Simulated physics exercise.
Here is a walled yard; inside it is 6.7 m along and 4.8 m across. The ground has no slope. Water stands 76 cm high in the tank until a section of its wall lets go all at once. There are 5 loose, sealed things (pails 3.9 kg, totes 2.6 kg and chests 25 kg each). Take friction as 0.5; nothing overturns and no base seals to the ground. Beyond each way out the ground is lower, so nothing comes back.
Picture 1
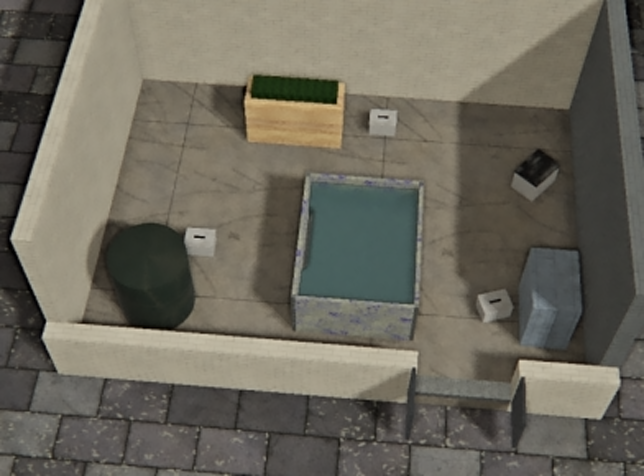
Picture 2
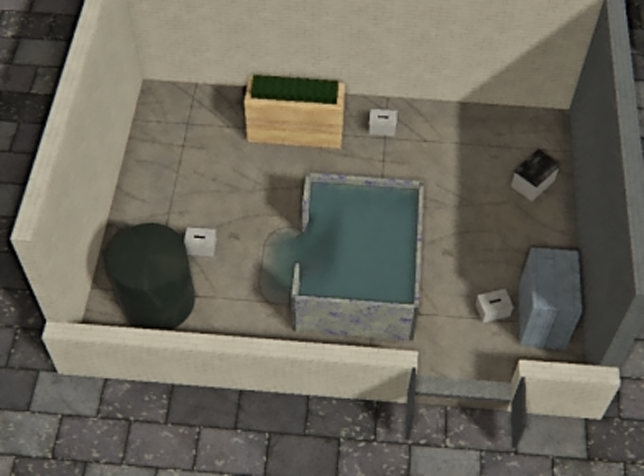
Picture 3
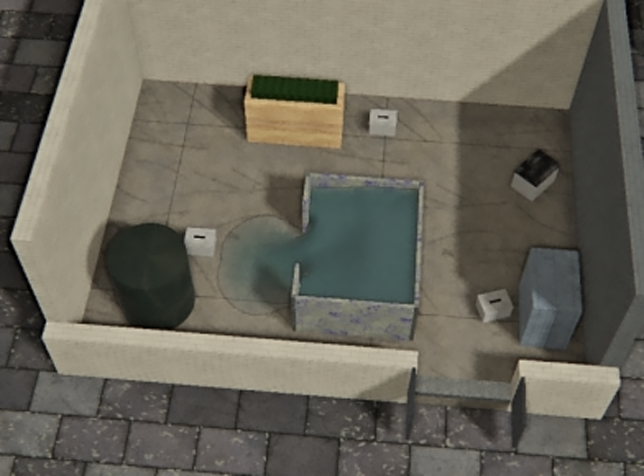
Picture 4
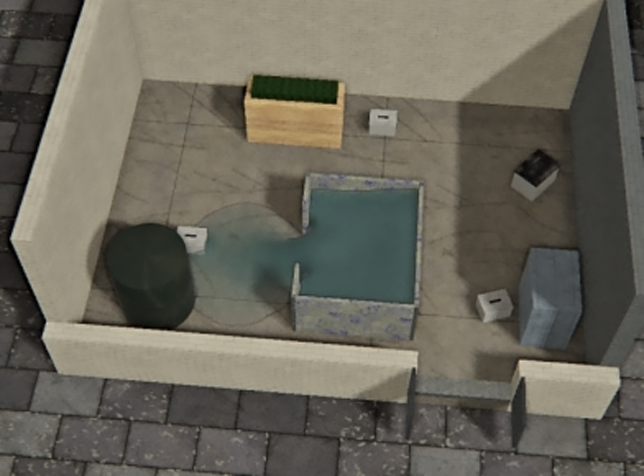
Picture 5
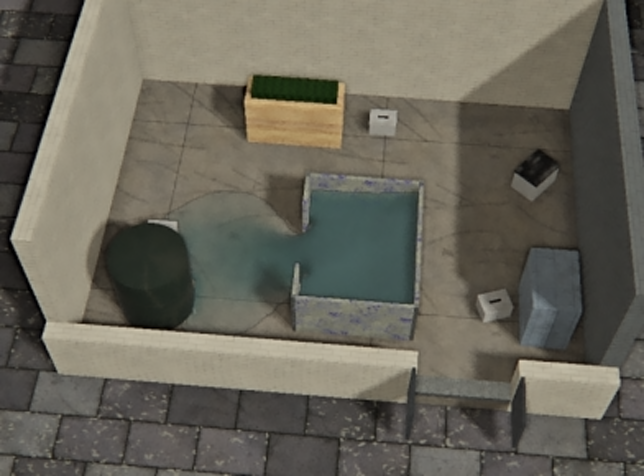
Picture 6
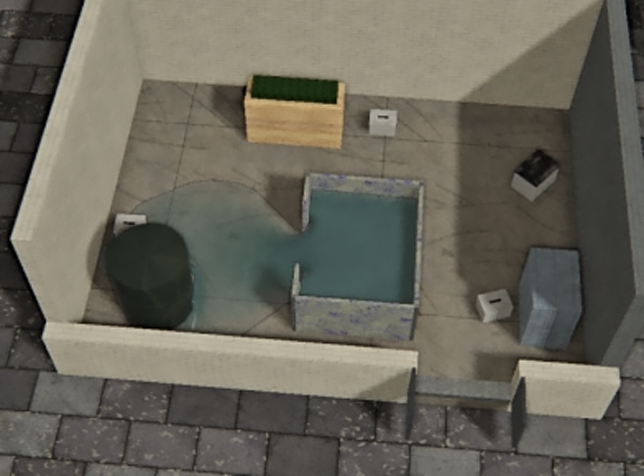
At first, water fills a stone-walled tank in a walled yard, with small pale boxes standing around it. Then a gap opens in the tank's left side and water spreads leftward across the floor, and one white box slides left behind the dark green rounded object while the others stay put.
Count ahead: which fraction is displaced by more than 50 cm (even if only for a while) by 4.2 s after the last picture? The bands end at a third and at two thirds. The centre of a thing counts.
That comes to one to two thirds.
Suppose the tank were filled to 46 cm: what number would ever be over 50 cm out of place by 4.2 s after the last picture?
In that case 2 of them.
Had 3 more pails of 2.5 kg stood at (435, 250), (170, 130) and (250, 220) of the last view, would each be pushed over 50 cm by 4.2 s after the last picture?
In turn: Less, over, over.
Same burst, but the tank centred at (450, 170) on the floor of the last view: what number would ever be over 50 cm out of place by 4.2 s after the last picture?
Then 2.
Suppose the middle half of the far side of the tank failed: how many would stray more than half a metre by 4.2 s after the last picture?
In that case 3 of them.
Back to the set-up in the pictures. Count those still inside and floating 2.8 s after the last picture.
At that moment 2.
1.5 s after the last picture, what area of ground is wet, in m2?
Roughly 14 m2.
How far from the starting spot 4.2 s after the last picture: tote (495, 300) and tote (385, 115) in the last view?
In turn: 0 cm, 100 cm.
Then, 0.4 s after the last picture 1 of 5 are over 50 cm from their spots; 1 afloat.
Then, 1.5 s after the last picture 1 of 5 are over 50 cm from their spots; 1 afloat.
Then, 2.8 s after the last picture 2 of 5 are over 50 cm from their spots; 2 afloat.
Then, 4.2 s after the last picture 3 of 5 are over 50 cm from their spots, and 3 have been at some point; 1 afloat.
